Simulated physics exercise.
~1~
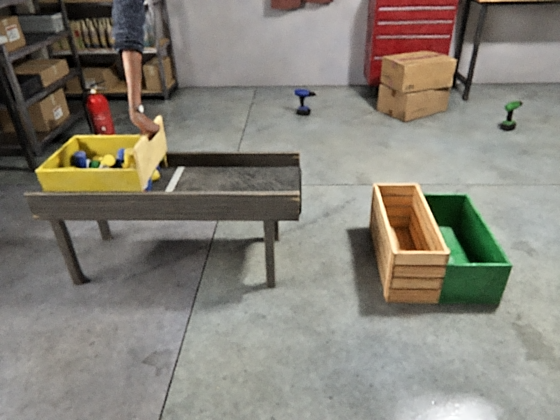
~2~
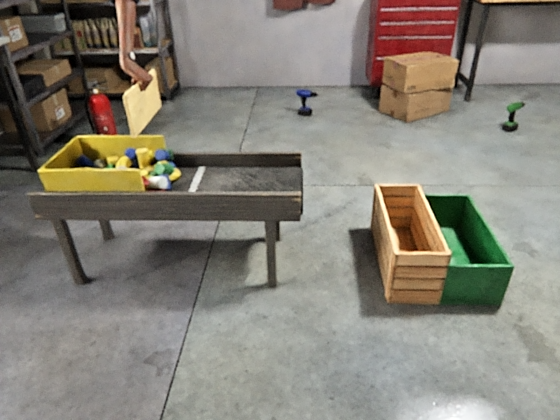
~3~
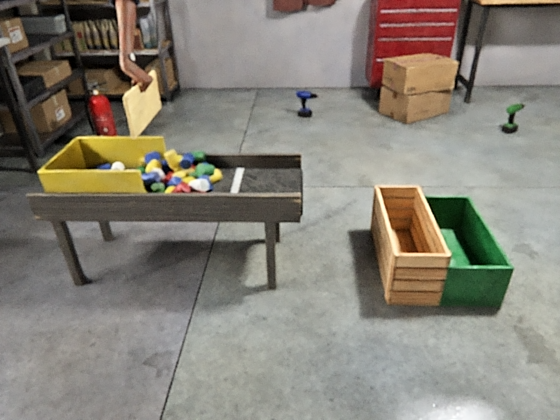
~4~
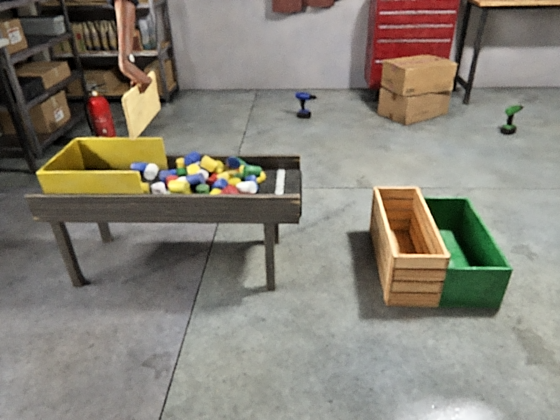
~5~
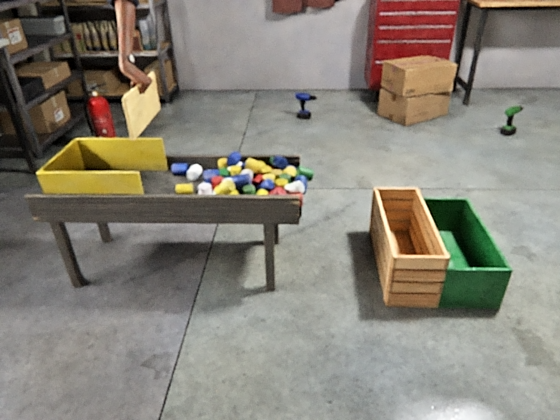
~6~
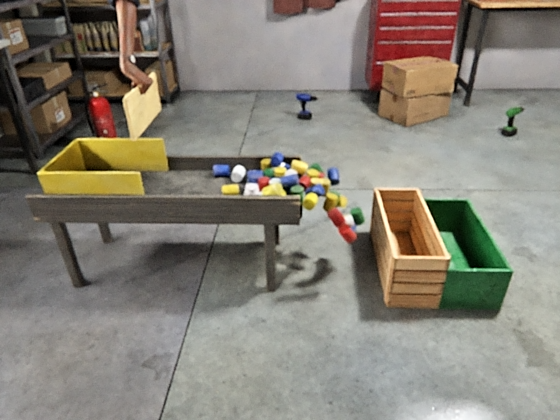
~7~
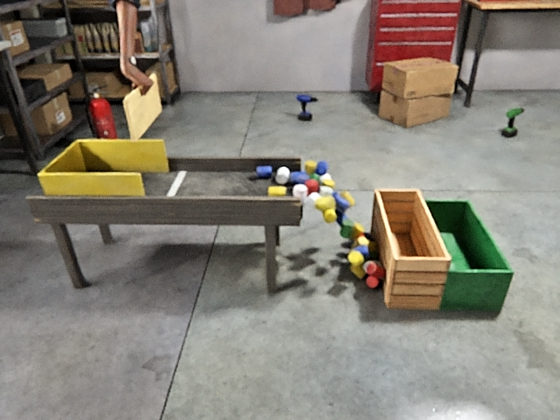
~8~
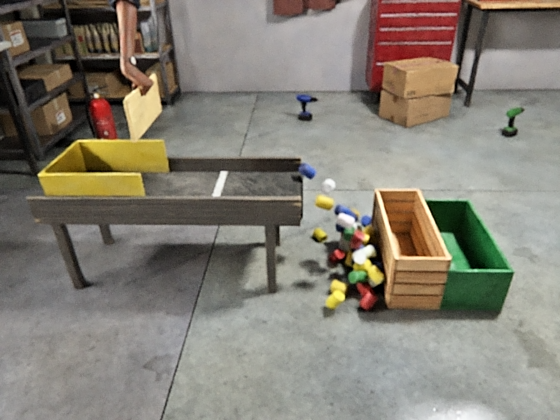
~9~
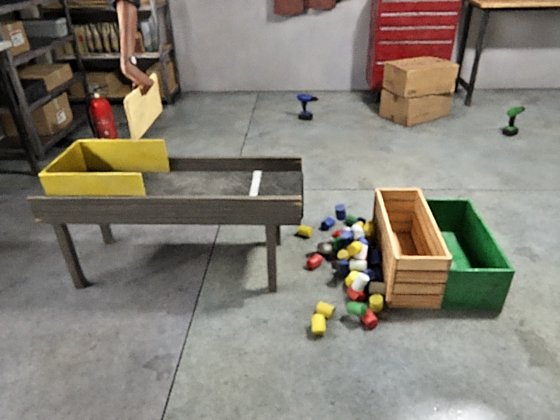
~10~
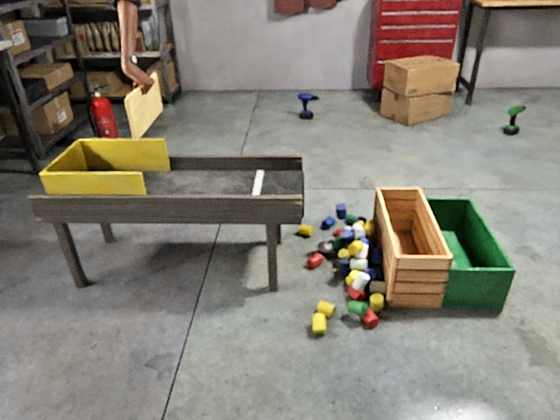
In a workshop, colourful pieces ride a belt right and spill onto the floor before a wooden bin.
